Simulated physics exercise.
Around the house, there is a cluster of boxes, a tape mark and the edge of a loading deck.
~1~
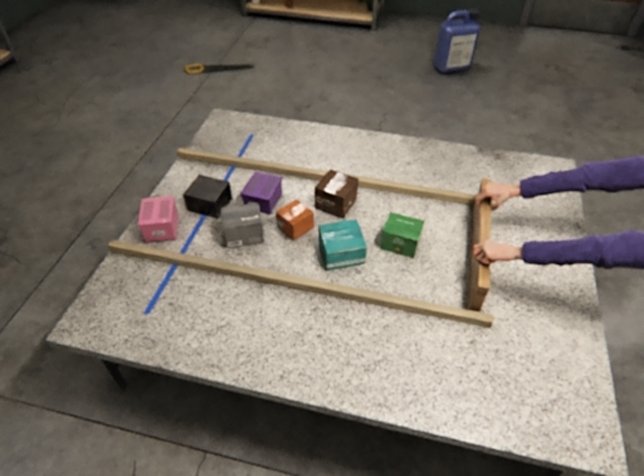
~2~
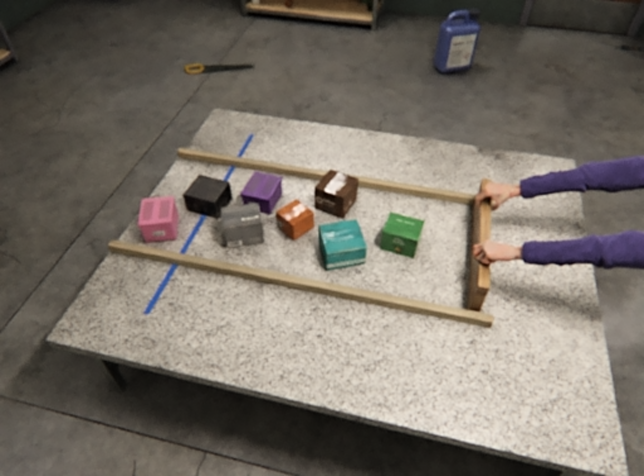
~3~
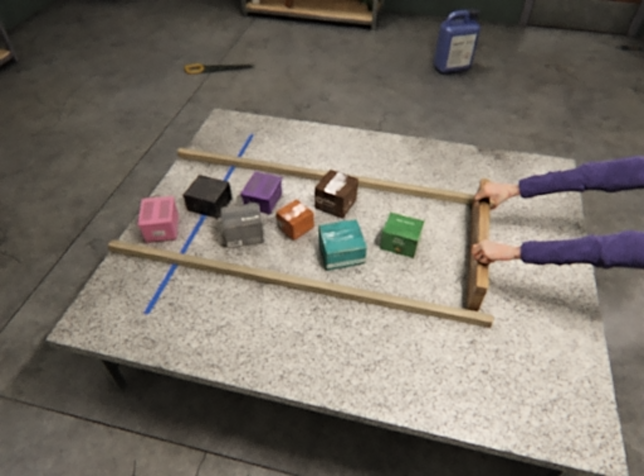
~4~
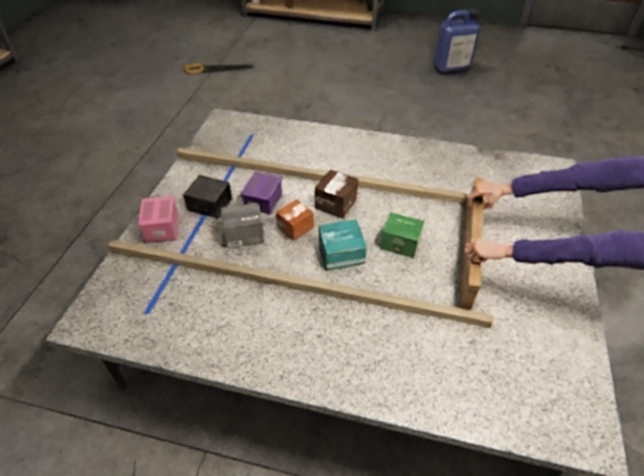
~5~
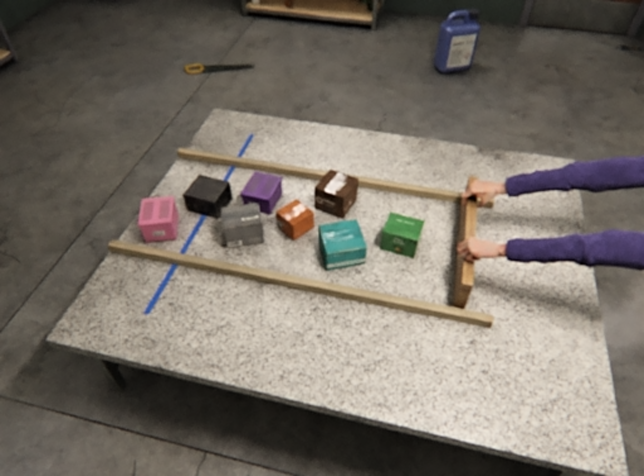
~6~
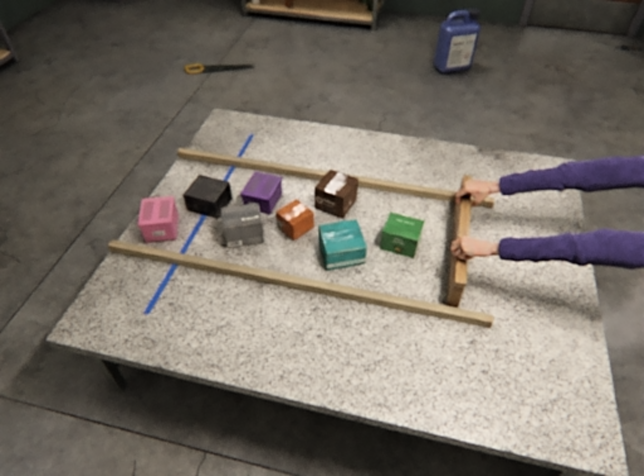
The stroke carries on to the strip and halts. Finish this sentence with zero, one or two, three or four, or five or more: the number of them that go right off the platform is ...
The number of them that go right off the platform is one or two.
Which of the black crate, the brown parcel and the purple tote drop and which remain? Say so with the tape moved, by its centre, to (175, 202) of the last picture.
Looking at each: The black crate goes off, the brown parcel remains on top, the purple tote goes off.
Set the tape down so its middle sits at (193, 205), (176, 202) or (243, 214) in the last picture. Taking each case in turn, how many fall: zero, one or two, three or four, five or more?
In the order of the places given: Three or four; at least five; none.
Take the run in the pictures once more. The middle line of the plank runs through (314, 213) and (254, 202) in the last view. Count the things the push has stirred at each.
That makes 6 at the first spot and 8 at the second.
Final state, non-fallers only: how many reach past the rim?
Answer: 1.
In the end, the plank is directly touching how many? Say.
Total: 3.
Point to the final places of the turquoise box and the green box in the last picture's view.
You'll find the turquoise box at roughly (169, 230) and the green box at roughly (190, 199).
Early on, none off yet; pink tote at rest near (160, 220); black crate at rest near (208, 196); grey parcel at rest near (243, 225).
Finally, the number that fall off is one or two; lost, black crate and pink tote.
